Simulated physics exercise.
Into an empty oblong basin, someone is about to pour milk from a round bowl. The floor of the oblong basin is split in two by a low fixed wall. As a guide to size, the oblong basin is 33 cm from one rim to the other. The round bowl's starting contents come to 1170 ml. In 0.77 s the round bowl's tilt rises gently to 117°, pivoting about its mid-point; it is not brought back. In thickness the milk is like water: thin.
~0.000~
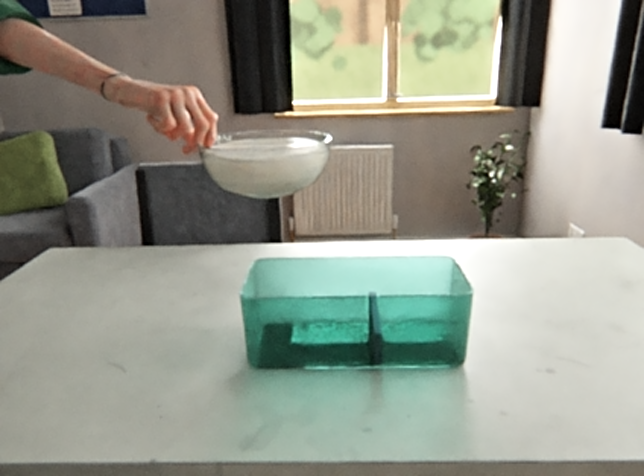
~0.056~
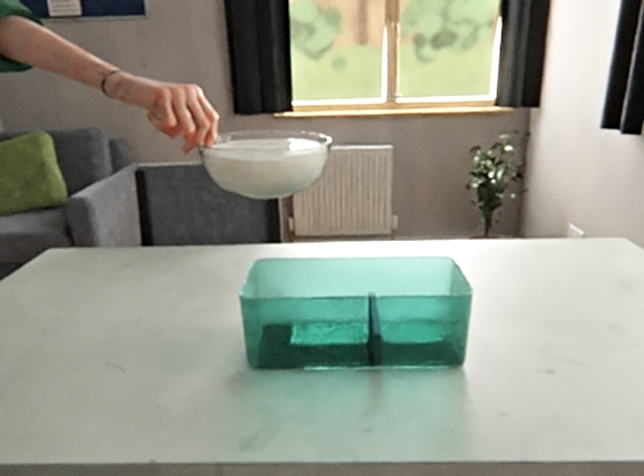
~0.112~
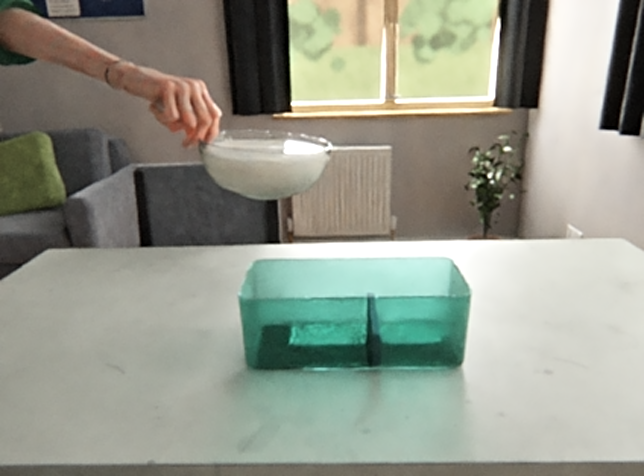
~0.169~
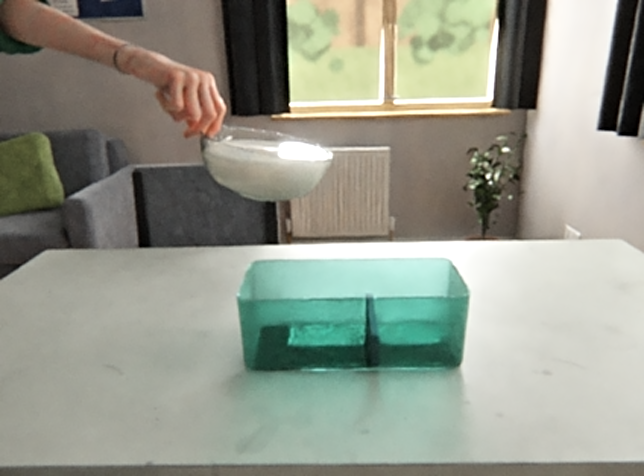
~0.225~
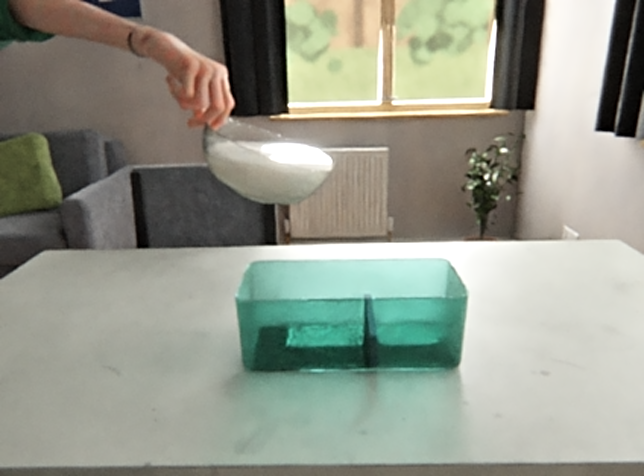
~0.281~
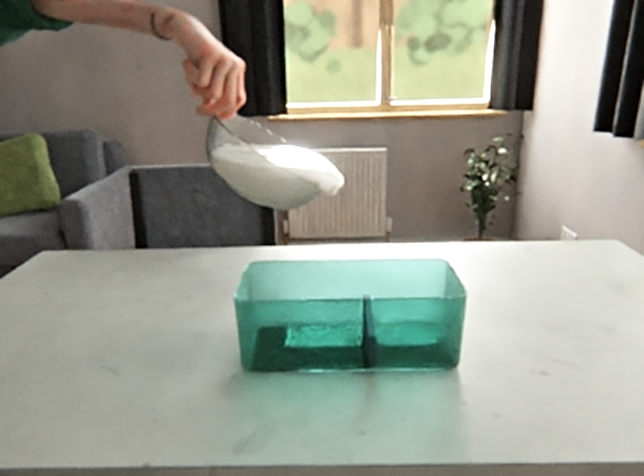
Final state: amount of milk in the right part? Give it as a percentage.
Approximately 37 %.
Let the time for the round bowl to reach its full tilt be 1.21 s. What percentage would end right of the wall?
In that case, some 55 percent.
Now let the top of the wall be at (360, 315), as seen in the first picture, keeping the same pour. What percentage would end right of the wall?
With the wall placed like that, close to 50 per cent.
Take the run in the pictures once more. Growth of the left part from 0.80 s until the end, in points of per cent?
Difference: Approx. 6 %.
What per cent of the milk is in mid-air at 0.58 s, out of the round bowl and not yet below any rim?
Near 38 per cent at that time.
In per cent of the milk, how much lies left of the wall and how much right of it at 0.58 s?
Near 16 on the left, 40 on the right.
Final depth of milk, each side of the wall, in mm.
22 mm left, 24 mm right.
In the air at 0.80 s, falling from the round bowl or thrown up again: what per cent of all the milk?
18 per cent or so.
After 0.58 s the tilt is 100° and 5 per cent is still to pour, 15 is left of the wall and 40 right of it.
After 0.80 s the tilt is 117° and 0 per cent is still to pour, 47 is left of the wall and 28 right of it.
After 1.02 s the tilt is 117° and 0 per cent is still to pour, 51 is left of the wall and 38 right of it.
After 1.27 s the tilt is 117° and 0 per cent is still to pour, 52 is left of the wall and 37 right of it.
In the end 52 per cent lies left of the wall, 37 right of it and 11 outside.
